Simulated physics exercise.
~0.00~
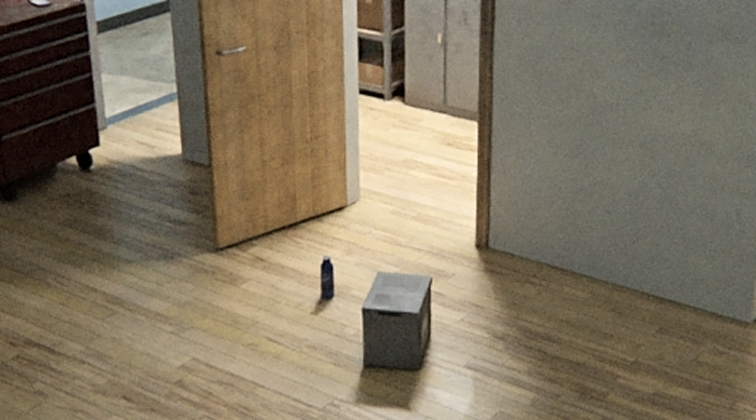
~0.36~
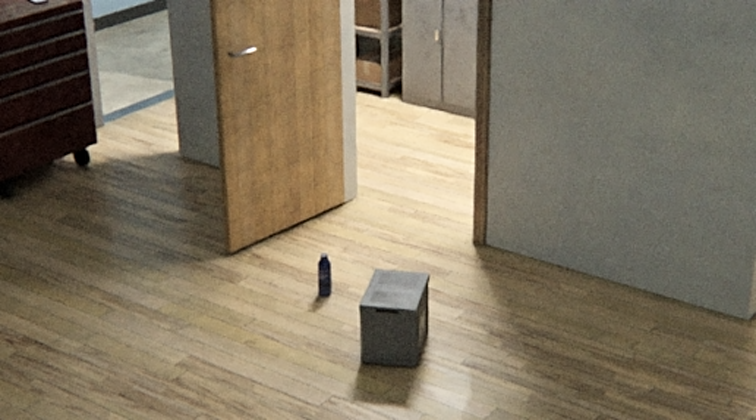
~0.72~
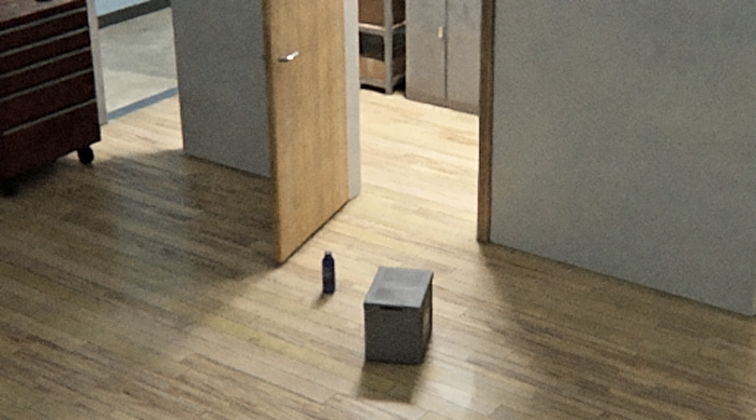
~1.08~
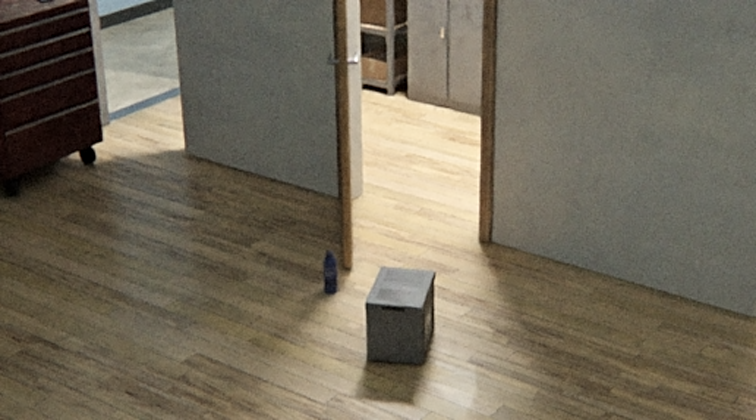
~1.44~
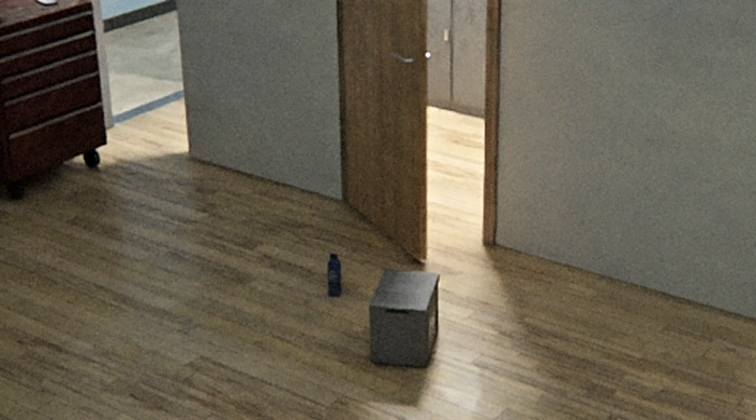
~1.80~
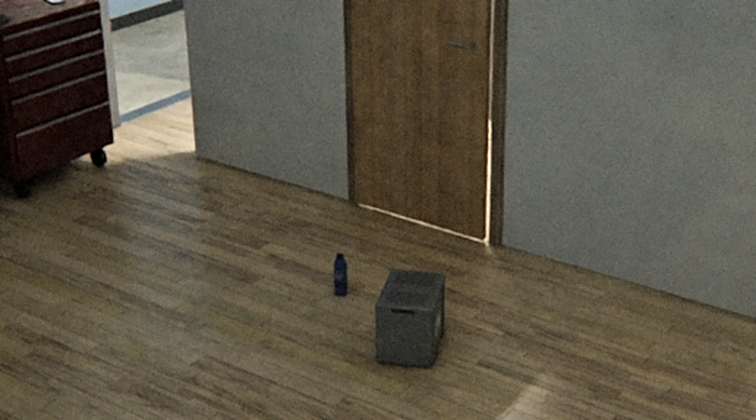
A wooden door swings steadily toward its frame, passing a bottle and grey box, and closes.
